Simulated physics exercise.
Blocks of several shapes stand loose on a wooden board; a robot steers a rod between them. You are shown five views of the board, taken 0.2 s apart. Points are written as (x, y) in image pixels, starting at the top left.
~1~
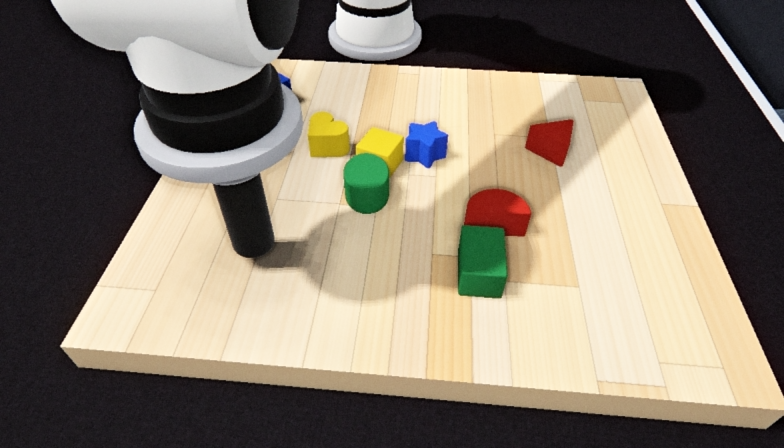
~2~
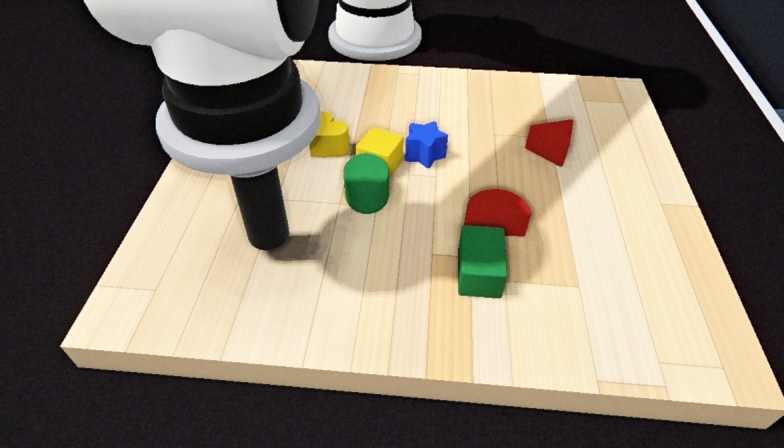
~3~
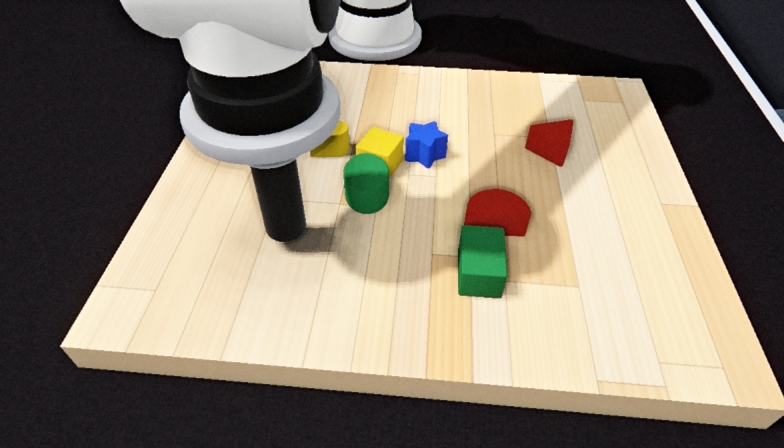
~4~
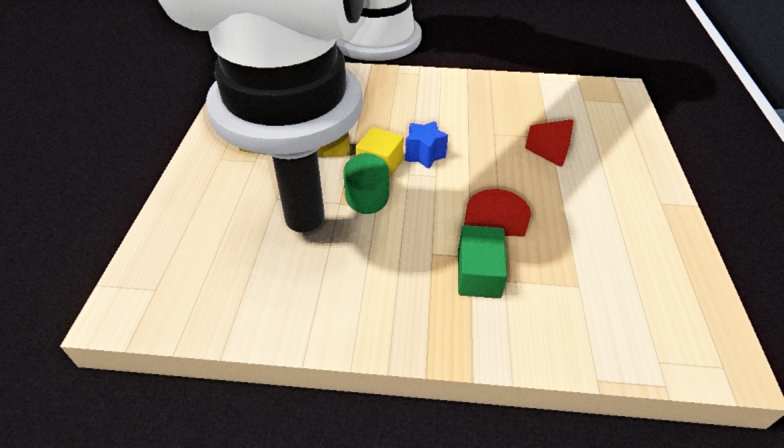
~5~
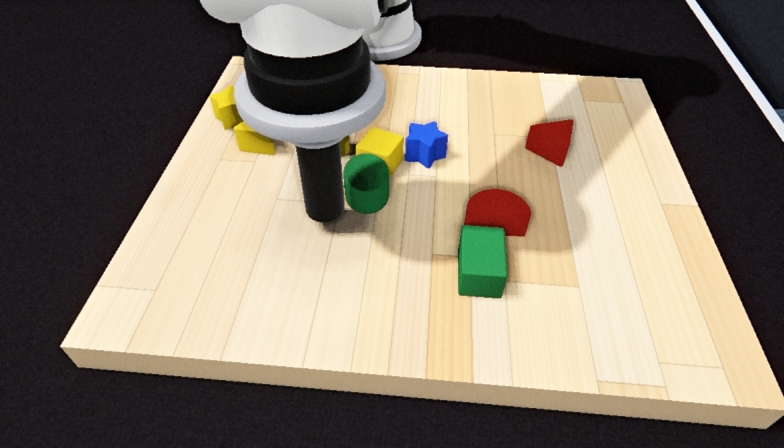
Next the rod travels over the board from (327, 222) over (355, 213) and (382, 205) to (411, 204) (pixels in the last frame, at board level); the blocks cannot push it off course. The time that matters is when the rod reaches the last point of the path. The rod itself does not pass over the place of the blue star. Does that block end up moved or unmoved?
The blue star is left alone.
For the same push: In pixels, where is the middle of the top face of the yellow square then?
(385, 126)
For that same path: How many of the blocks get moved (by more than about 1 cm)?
Shifted over 1 cm: Two.
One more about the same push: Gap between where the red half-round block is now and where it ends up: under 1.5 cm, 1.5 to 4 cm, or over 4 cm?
The under 1.5 cm band.
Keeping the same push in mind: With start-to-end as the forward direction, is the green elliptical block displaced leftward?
In short: Yes.
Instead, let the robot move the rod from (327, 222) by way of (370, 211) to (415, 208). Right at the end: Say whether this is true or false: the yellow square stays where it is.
The statement is false.
The first path, step by step. Halfway along, rod at (368, 197); green elliptical block at (388, 159), turned 20° anticlockwise; yellow square at (385, 130), turned 20° anticlockwise.
At the end, rod at (411, 193); green elliptical block at (405, 152), turned 55° anticlockwise; yellow square at (385, 126), turned 25° anticlockwise; blue star unmoved; red half-round block unmoved.
